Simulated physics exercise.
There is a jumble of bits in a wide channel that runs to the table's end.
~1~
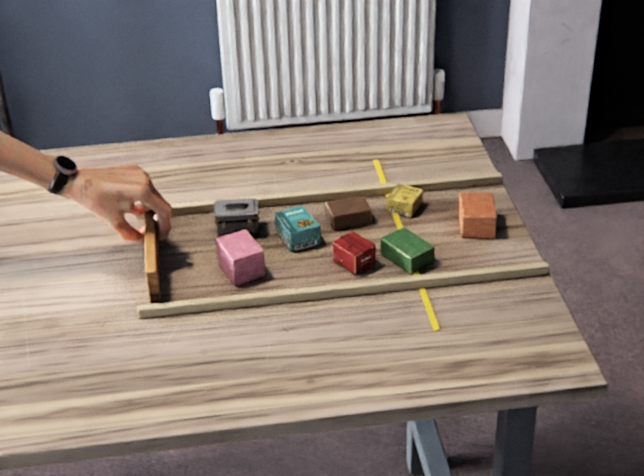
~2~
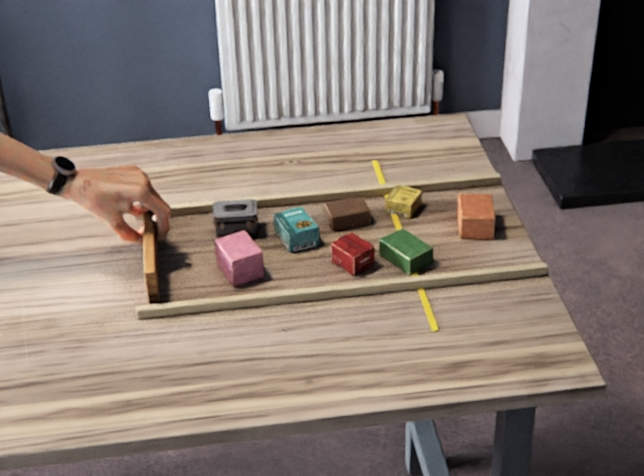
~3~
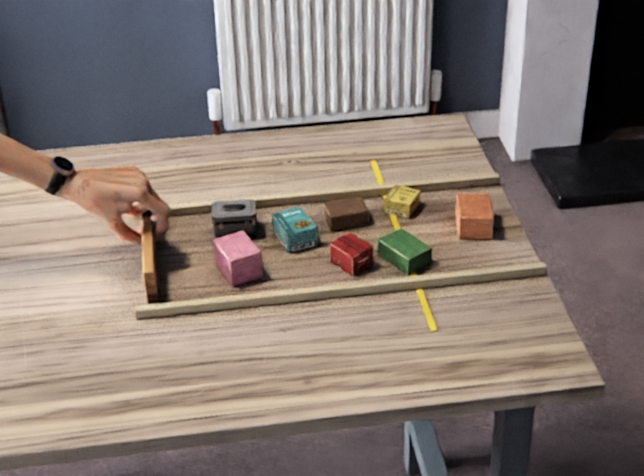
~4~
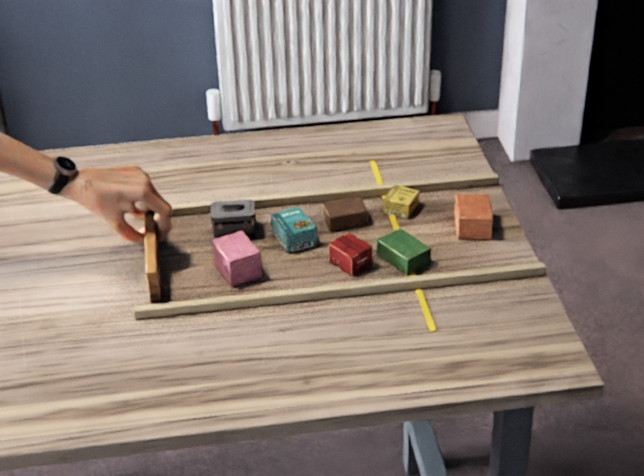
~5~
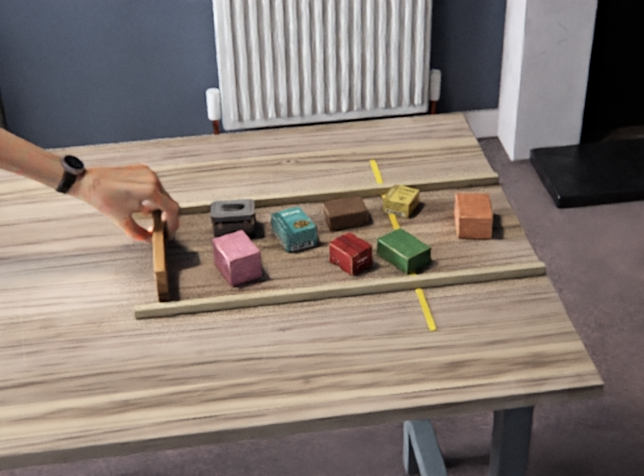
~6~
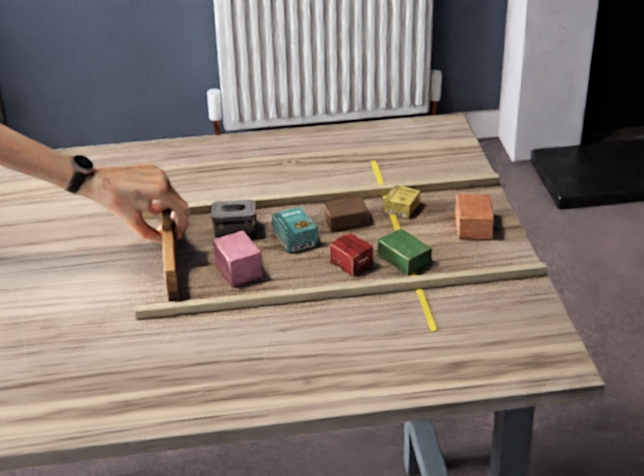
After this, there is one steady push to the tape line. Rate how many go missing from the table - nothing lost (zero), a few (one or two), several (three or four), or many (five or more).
Nothing lost.
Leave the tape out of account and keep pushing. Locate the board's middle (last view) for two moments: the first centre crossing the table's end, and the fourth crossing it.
(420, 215), then (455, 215).
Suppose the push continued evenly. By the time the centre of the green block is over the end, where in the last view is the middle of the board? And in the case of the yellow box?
First it's close to (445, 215), next close to (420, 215).
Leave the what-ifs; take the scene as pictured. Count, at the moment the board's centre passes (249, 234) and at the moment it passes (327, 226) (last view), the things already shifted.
Answer - first 3, then 7.
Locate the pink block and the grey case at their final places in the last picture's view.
You'll find the pink block at roughly (423, 242) and the grey case at roughly (412, 200).
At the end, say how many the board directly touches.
2 touch it.
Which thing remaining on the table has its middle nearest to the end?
Answer: The yellow box.
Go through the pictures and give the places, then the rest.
The first picture shows orange block (477, 215); yellow box (405, 200); green block (407, 250); board (152, 243); tape (403, 236).
The second picture shows yellow box (403, 201); grey case (236, 219).
The third picture shows green block (405, 251); pink block (238, 258).
The fourth picture shows orange block (474, 217); red box (351, 254).
The fifth picture shows yellow box (401, 201); board (160, 242).
The sixth picture shows orange block (474, 216); yellow box (402, 202); green block (405, 251); board (169, 242); tape (400, 237).
Early on, none off yet; orange block at rest near (474, 216); yellow box at rest near (402, 202); green block at rest near (405, 251).
A while later, none off yet; orange block at rest near (474, 216); yellow box moving near (407, 200); green block at rest near (405, 251).
Further along, none off yet; orange block at rest near (474, 216); yellow box travelled well along near (457, 193); green block travelled about its own width near (454, 247).
Finally, the number that fall off is zero.
